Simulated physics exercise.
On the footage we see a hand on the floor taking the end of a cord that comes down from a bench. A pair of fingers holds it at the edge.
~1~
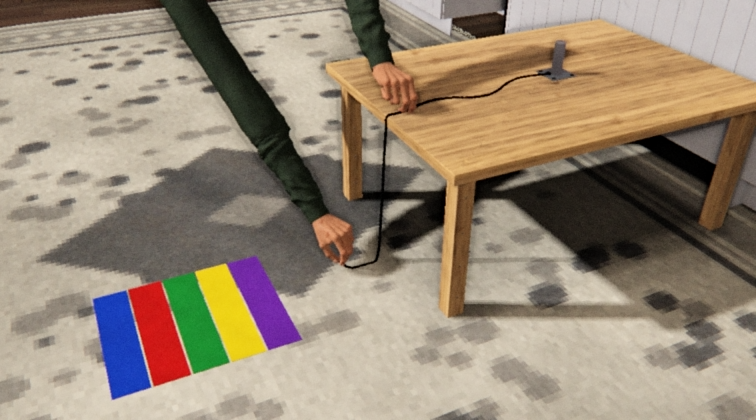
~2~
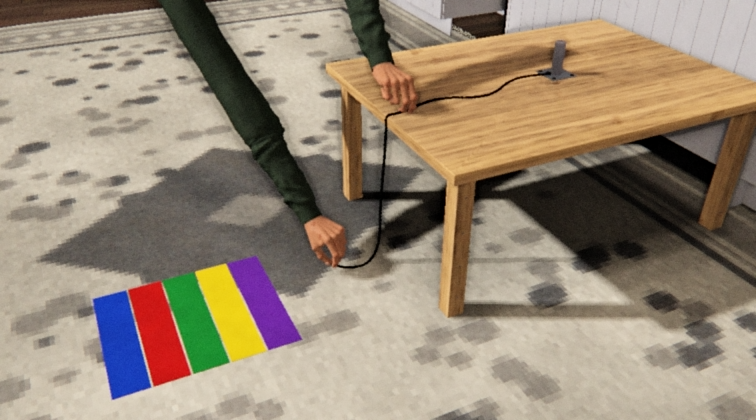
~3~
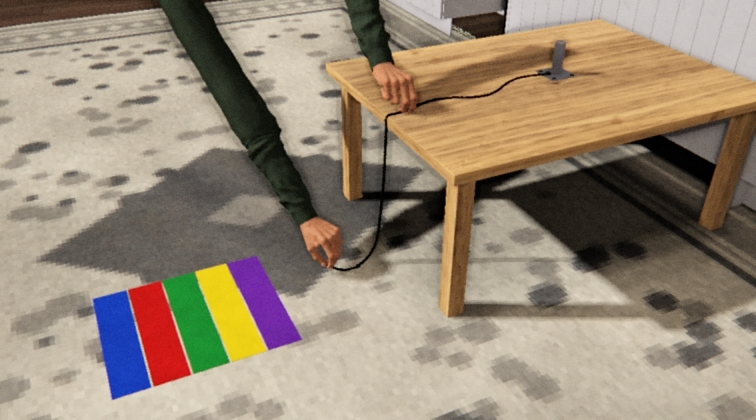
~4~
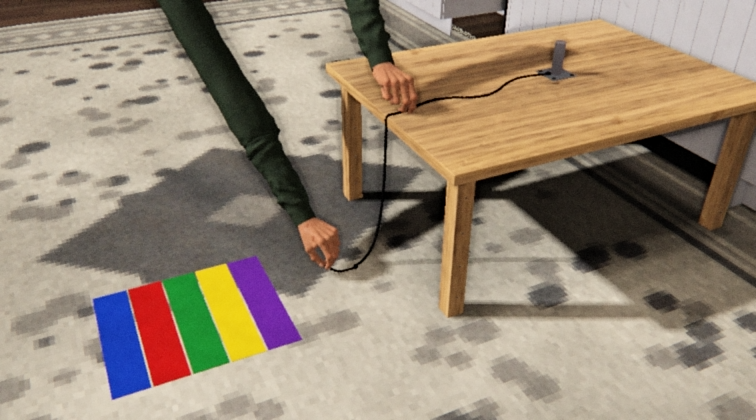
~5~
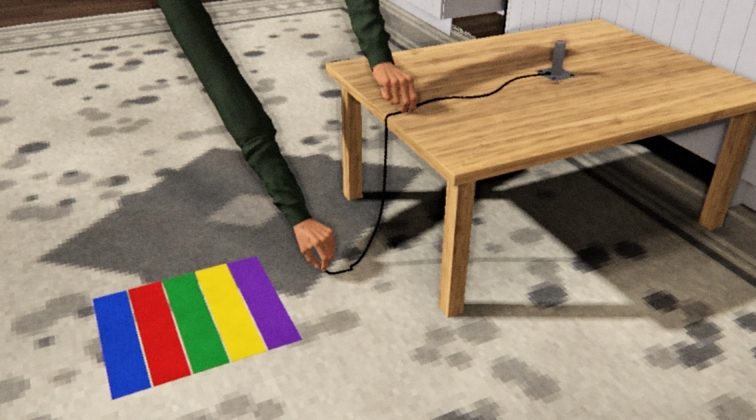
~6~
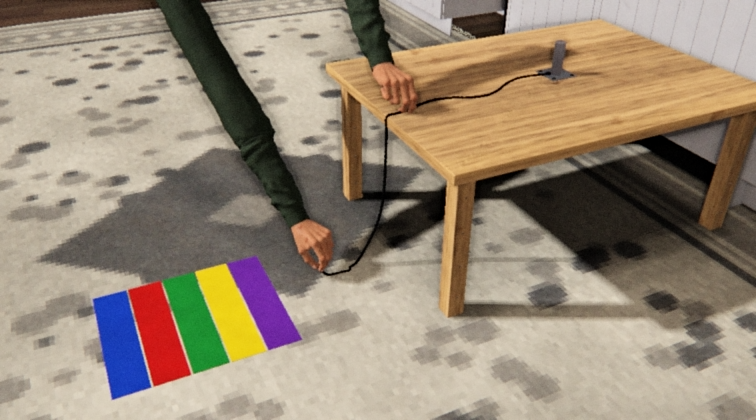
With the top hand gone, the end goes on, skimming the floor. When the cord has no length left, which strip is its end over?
The yellow strip.
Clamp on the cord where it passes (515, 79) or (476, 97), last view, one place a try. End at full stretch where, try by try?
I'd put it around (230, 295) the first time and around (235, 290) the second.
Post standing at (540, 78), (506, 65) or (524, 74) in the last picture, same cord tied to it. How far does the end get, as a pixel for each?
Per try, approx.: (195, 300); (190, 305); (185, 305).
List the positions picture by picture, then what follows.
In the first frame, end (340, 262); purple (277, 328); yellow (242, 338); green (205, 350); red (167, 362); blue (127, 374).
In the second frame, end (332, 264); cord through (524, 77) (485, 96) (424, 103) (386, 137) (381, 198) (373, 256).
In the third frame, end (328, 265).
In the fourth frame, end (326, 266); cord through (524, 77) (485, 96) (424, 103) (386, 137) (383, 197) (366, 256).
In the fifth frame, end (321, 267).
In the sixth frame, end (319, 267); cord through (524, 77) (485, 96) (424, 103) (386, 137) (383, 197) (361, 256).
Soon after, end near (292, 275); short of the strips.
After that, end near (250, 287); over purple.
At the stop, end near (225, 294); over yellow. It halts on the yellow strip.
